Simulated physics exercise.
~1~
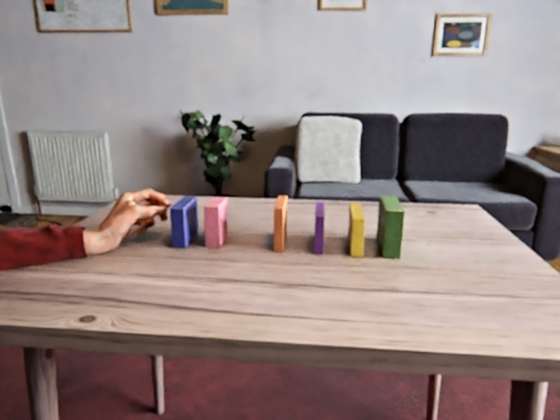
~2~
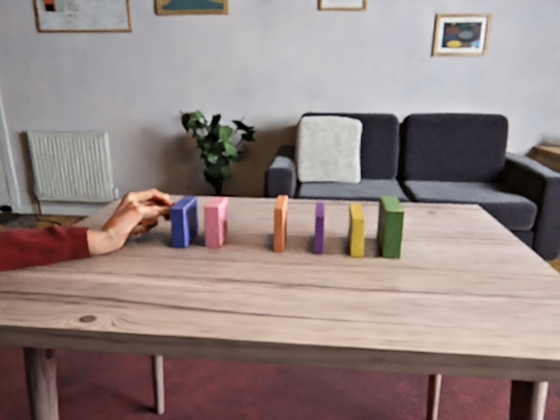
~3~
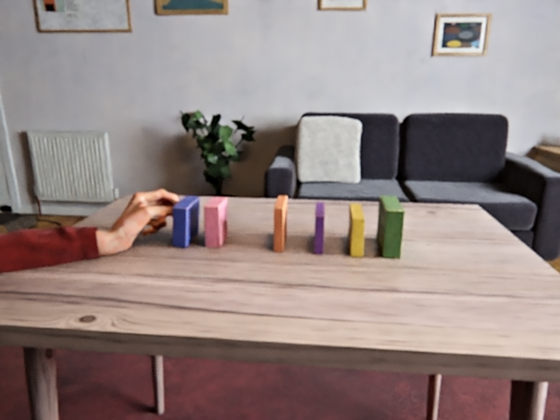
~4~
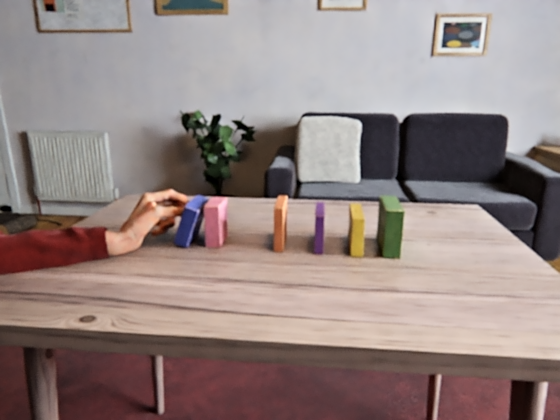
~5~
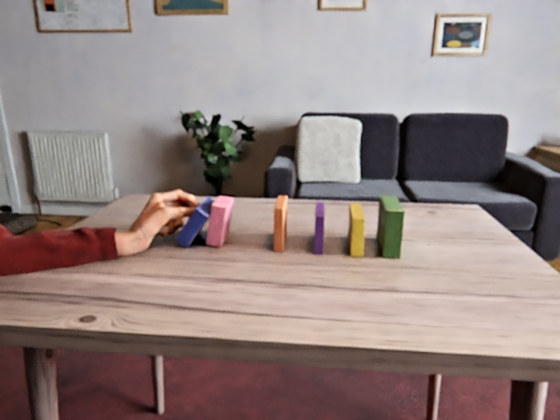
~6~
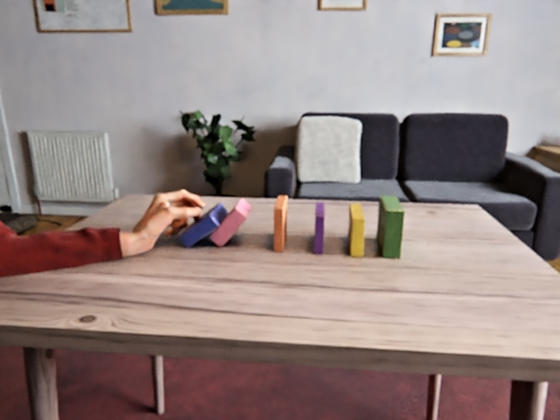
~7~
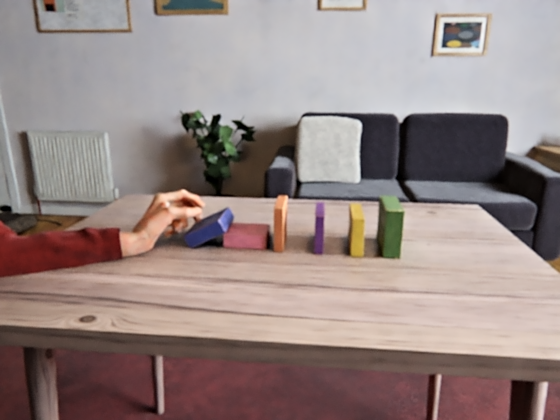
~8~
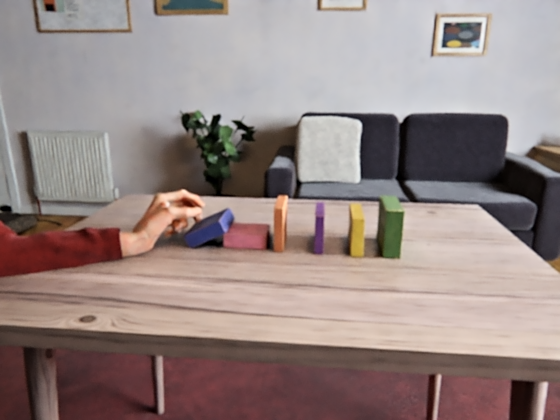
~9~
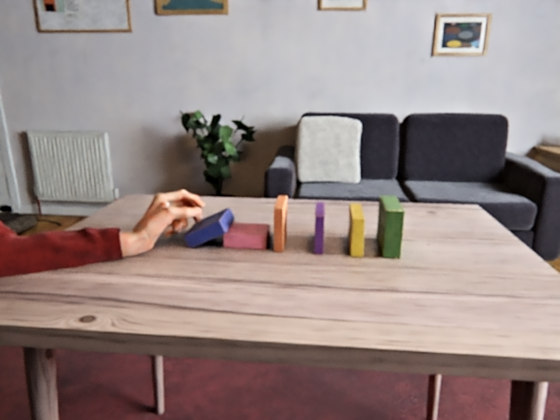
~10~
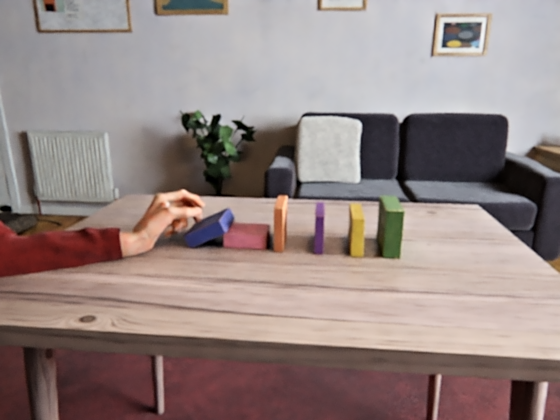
Hand tipping a blue block rightward into a pink one, which falls flat while the orange, purple, yellow and green blocks stay standing.
